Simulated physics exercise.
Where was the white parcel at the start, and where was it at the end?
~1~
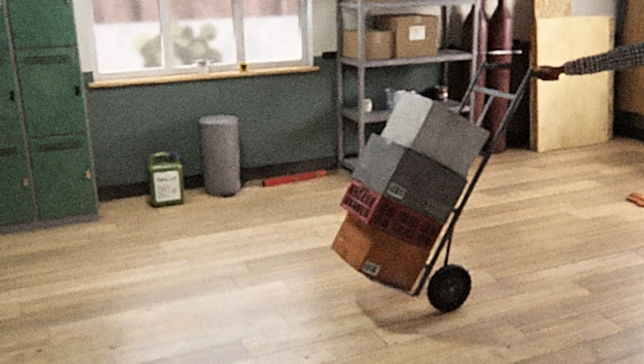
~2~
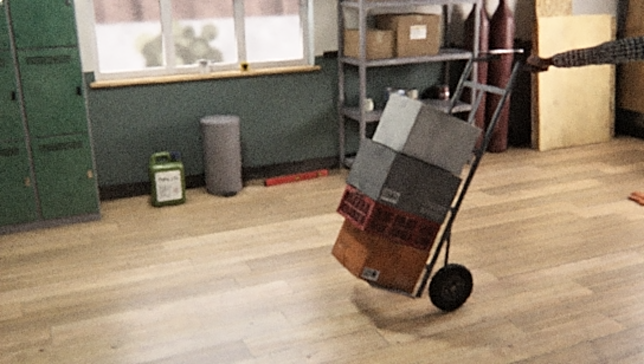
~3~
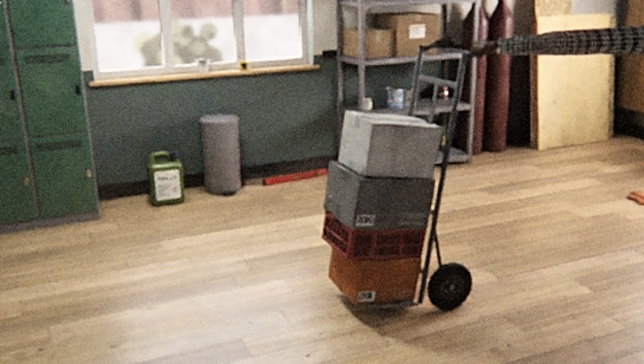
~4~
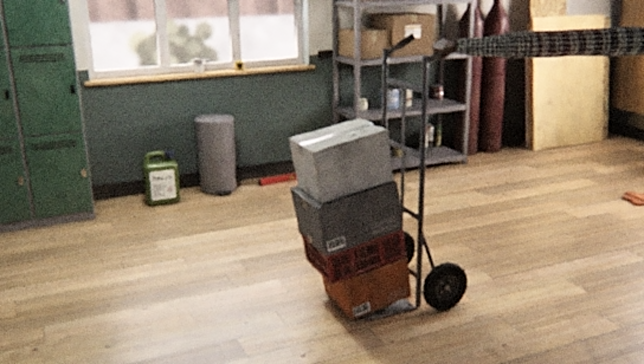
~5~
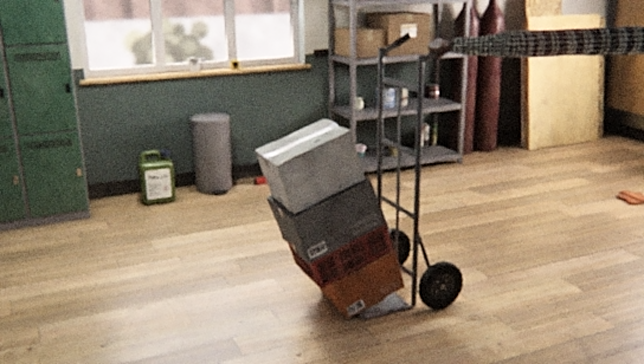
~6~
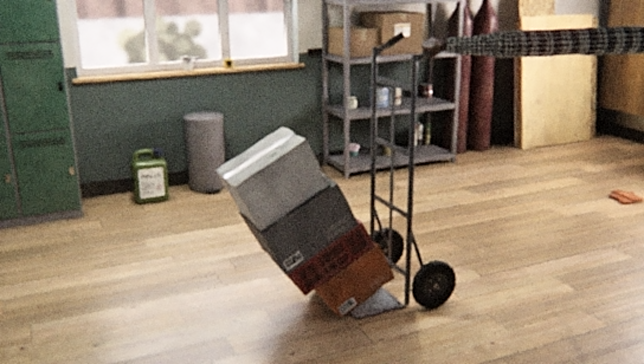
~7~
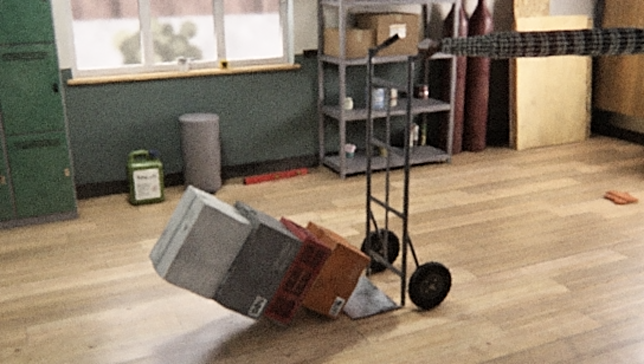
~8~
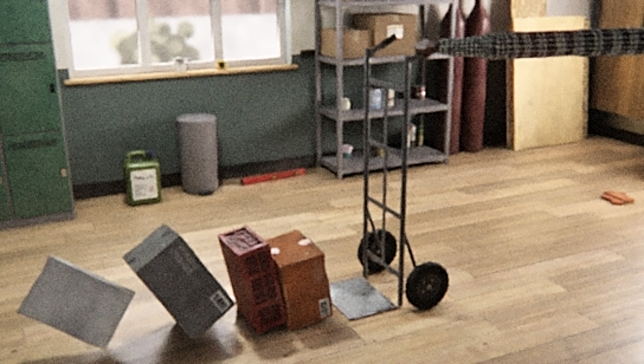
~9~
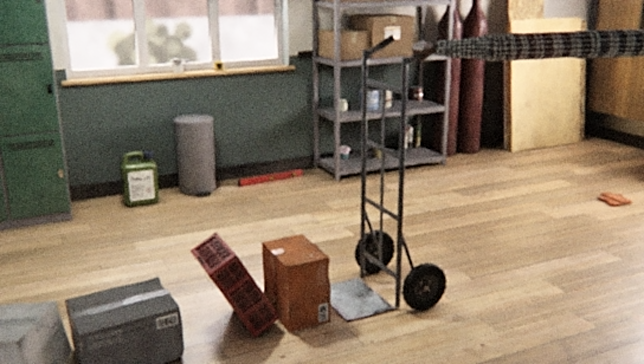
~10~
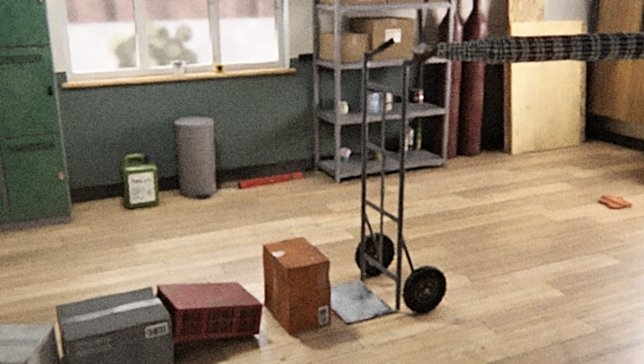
At the start the white parcel was on top of the stack on the leaning hand truck. By the end it lay on the floor at the far left, partly out of view.
